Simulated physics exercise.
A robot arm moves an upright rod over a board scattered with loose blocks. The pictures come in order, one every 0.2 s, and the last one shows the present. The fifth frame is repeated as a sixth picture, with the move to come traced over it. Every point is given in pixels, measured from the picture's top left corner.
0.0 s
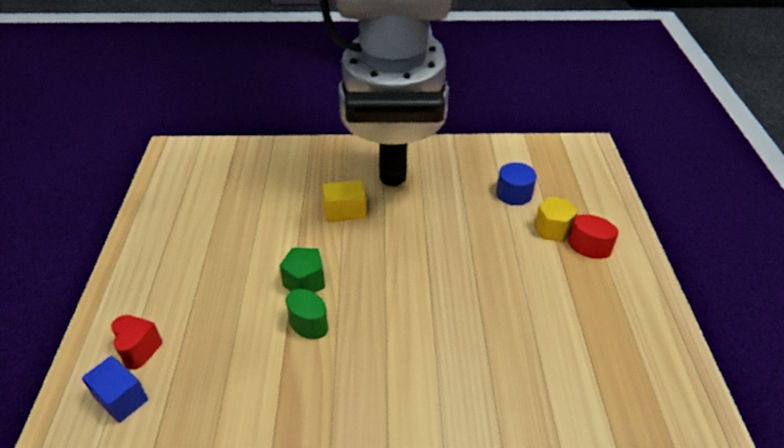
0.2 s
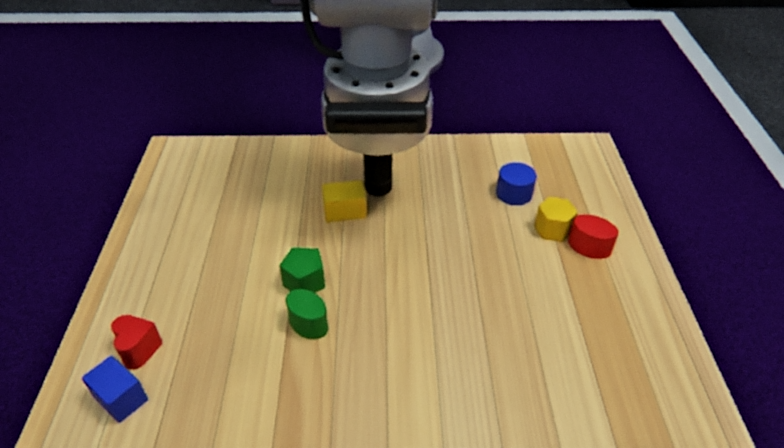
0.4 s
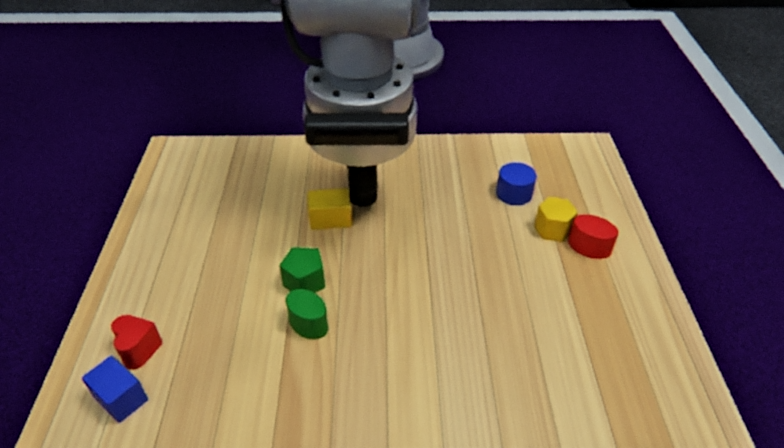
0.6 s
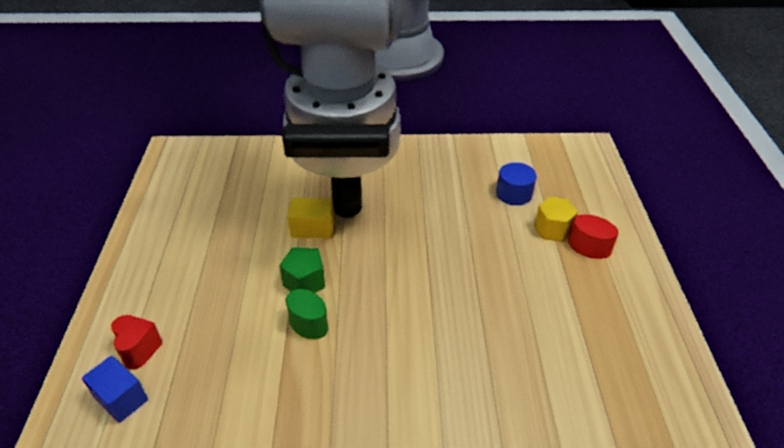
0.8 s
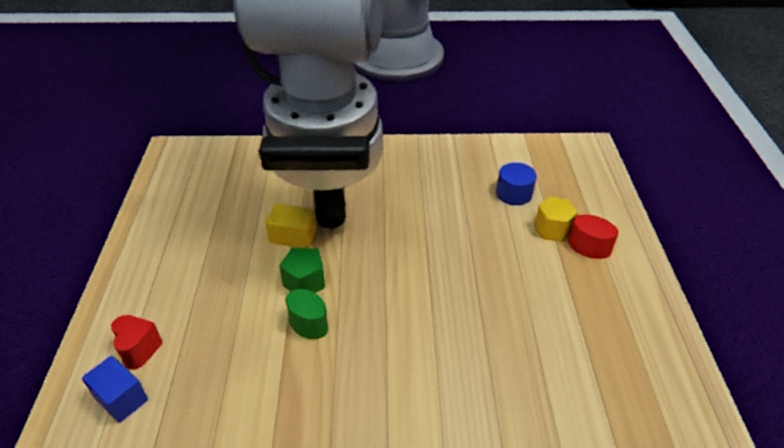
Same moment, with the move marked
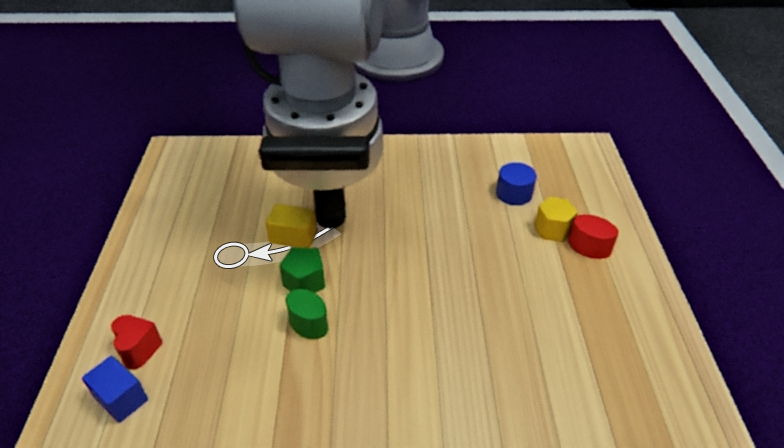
A robot arm lowers its black rod beside a yellow block and pushes it left.
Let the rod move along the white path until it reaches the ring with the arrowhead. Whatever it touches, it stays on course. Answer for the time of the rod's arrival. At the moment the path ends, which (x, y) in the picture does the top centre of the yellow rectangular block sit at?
(212, 217)
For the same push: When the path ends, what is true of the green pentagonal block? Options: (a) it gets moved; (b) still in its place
Choice b: Still in its place.
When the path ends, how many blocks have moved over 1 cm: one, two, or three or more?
When the path ends, I think you'll find one block out of place by more than 1 cm.
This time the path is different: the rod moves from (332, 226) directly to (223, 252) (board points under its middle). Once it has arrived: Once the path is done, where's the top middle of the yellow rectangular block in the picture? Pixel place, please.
The centre of its top will be at (179, 251).
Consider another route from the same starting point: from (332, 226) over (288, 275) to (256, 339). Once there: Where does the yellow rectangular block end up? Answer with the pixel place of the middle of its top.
Its top middle is near (263, 228).
Drawn move, from (332, 226) over (303, 242) and (268, 253) to (231, 255).
The first path, step by step. One third of the way, rod at (302, 236); yellow rectangular block at (259, 223), turned 30° clockwise.
Two thirds of the way, rod at (266, 246); yellow rectangular block at (234, 223), turned 75° clockwise.
At the end, rod at (229, 248); yellow rectangular block at (212, 217), turned 135° clockwise; green pentagonal block still.
